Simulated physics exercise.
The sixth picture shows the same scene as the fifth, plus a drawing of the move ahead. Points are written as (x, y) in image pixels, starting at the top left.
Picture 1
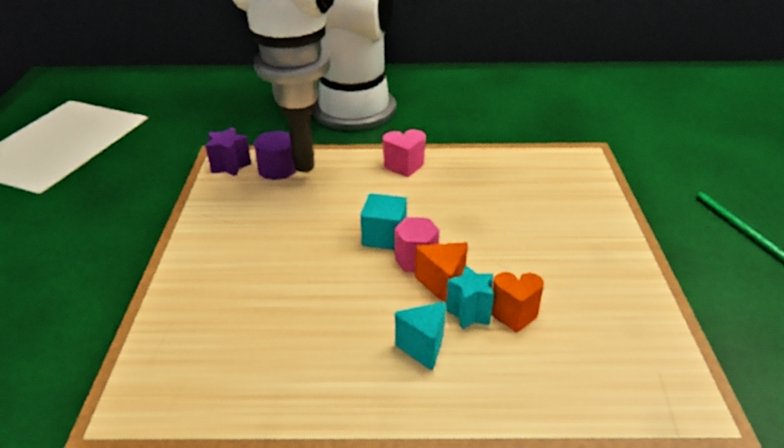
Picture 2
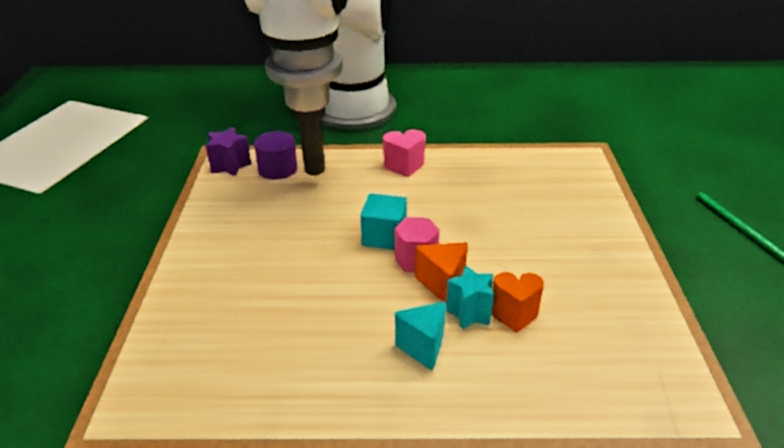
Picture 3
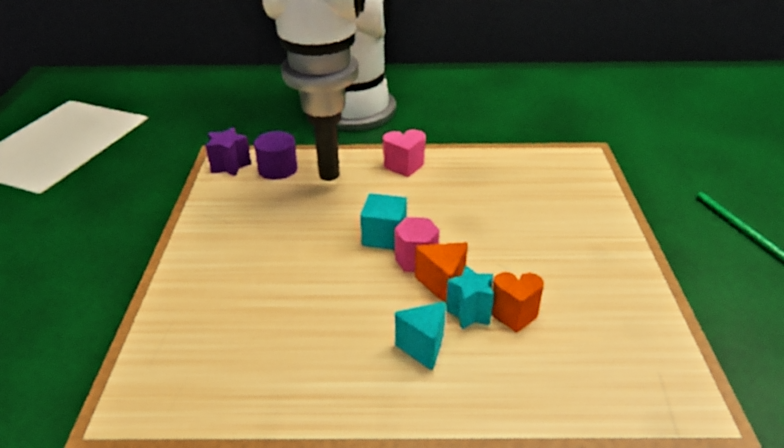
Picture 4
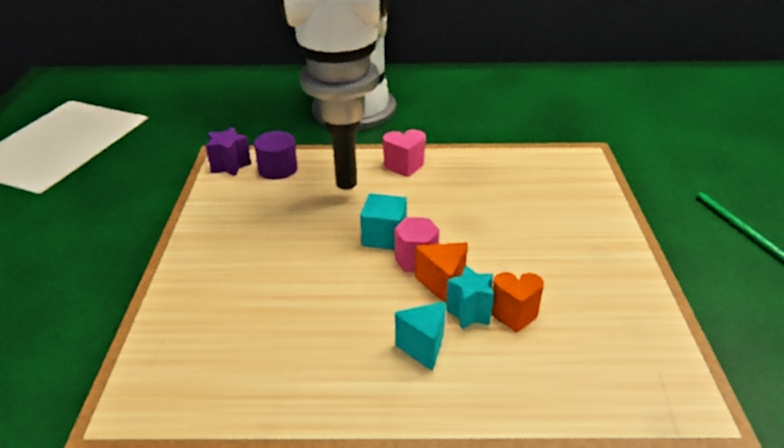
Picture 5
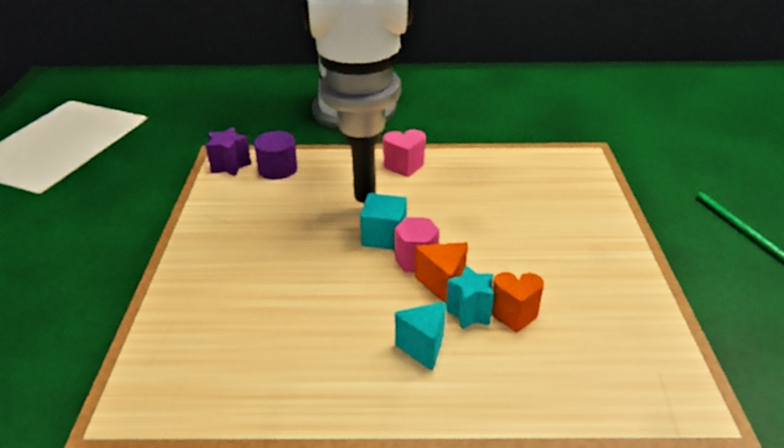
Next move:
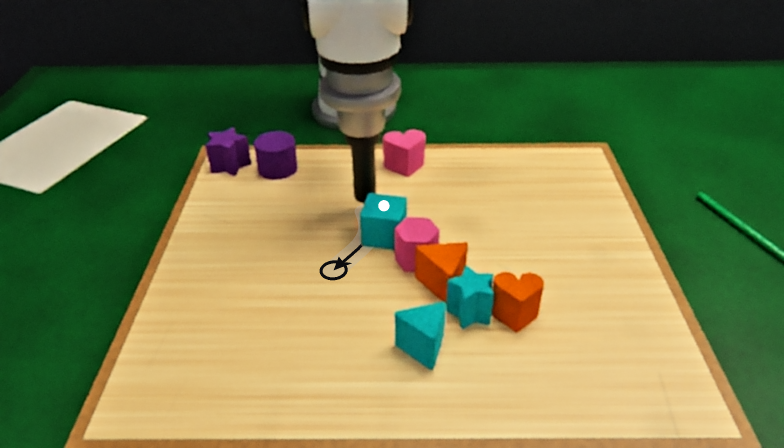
A white robot arm with a dark rod-shaped tool reaches over a pale wooden board on green cloth, seen from above the front edge by a still camera. Purple blocks sit at upper left, a pink heart at upper centre, and turquoise, pink and orange blocks trail diagonally toward lower right. The arm glides right and slightly nearer, bringing the tool from beside the purple cylinder to the turquoise cube, while every block stays still.
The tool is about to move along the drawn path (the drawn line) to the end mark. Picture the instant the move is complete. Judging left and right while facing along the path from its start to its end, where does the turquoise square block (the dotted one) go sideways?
It gets pushed left.
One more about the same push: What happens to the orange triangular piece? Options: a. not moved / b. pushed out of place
b
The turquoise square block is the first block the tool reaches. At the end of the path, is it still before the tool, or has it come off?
It will get left beside or behind the tool.
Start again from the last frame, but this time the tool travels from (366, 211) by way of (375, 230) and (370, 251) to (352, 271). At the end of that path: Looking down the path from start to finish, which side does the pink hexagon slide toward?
It is pushed towards the left-hand side.
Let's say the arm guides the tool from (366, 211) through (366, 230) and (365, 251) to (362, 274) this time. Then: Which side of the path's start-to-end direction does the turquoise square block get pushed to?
To the path's left.
Drawn move, from (366, 211) via (370, 231) and (356, 251), ending at (334, 270); the dot is on the turquoise square block.
On the path given first. One third of the way, tool at (369, 217); turquoise square block at (391, 220), turned 15° anticlockwise; pink hexagon at (431, 238); orange triangular piece at (453, 261); turquoise star-shaped block at (479, 286).
Two thirds of the way, tool at (355, 237); turquoise square block at (390, 229), turned 50° anticlockwise; pink hexagon at (437, 239); orange triangular piece at (455, 263); turquoise star-shaped block at (481, 289).
At the end, tool at (332, 256); turquoise square block at (390, 229), turned 55° anticlockwise; pink hexagon at (437, 239); orange triangular piece at (455, 263); turquoise star-shaped block at (481, 289).
